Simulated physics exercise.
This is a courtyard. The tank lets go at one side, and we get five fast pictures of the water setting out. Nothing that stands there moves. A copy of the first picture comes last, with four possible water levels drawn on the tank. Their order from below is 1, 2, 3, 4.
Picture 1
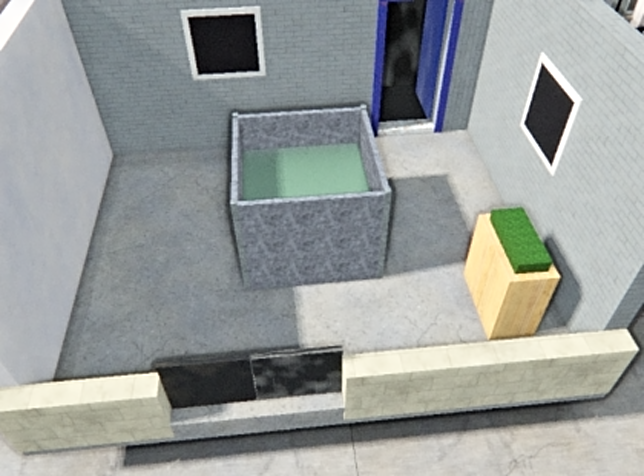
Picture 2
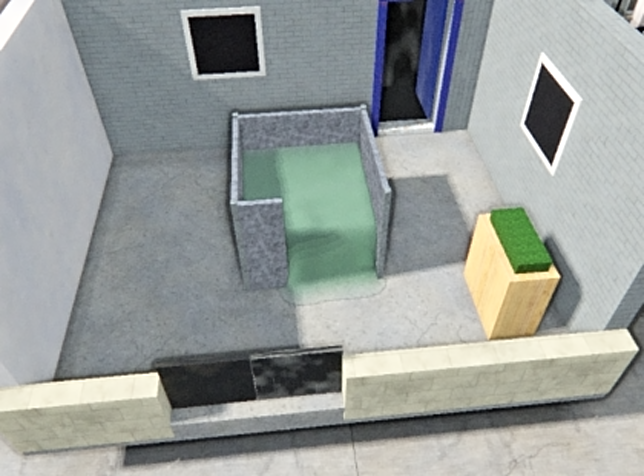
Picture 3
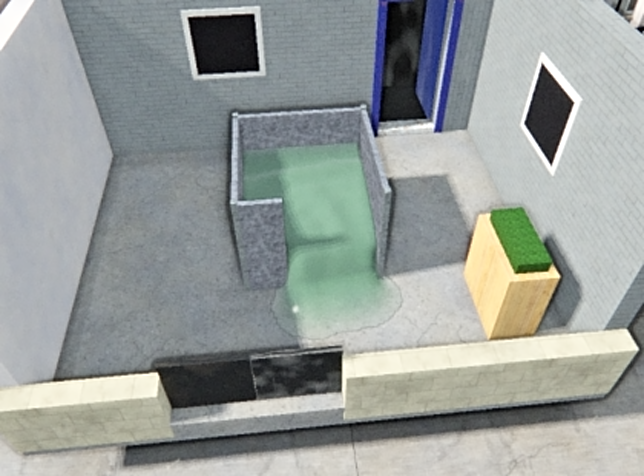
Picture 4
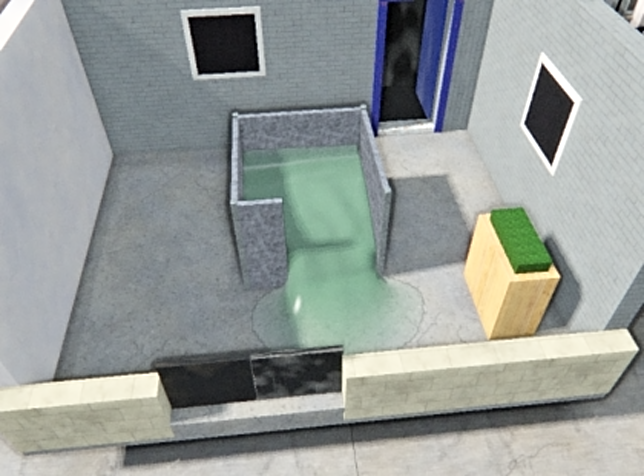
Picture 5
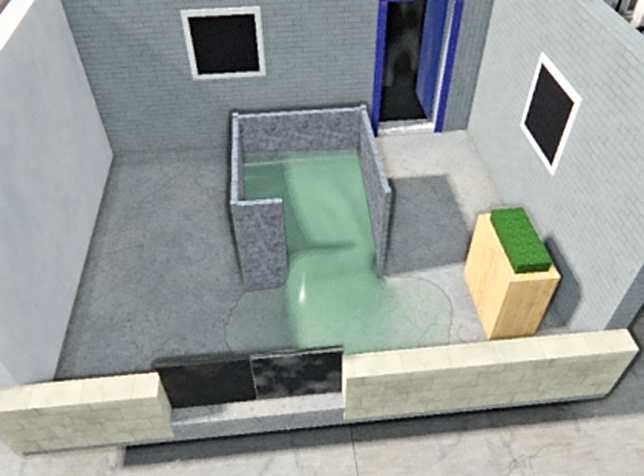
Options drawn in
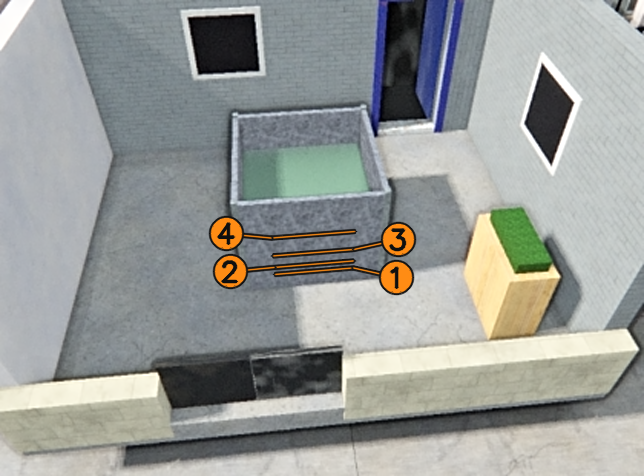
Green water pouring out of a grey stone tank through its opened front and spreading across the floor of a walled courtyard.
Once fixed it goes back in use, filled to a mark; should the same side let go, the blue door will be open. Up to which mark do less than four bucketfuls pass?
Go for 3.
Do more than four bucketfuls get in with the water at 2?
No, not at all.
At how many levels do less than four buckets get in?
Three of the four.
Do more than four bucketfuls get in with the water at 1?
No, not at all.
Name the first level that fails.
4 it is.
On the marked copy, 1 at (314, 271); 2 at (314, 264); 3 at (313, 252); 4 at (313, 234); from the bottom up 1, 2, 3, 4.
For level 1, nothing gets over.
For level 2, nothing gets over.
For level 3, a bucket or two gets in.
For level 4, about 11 bucketfuls get in.
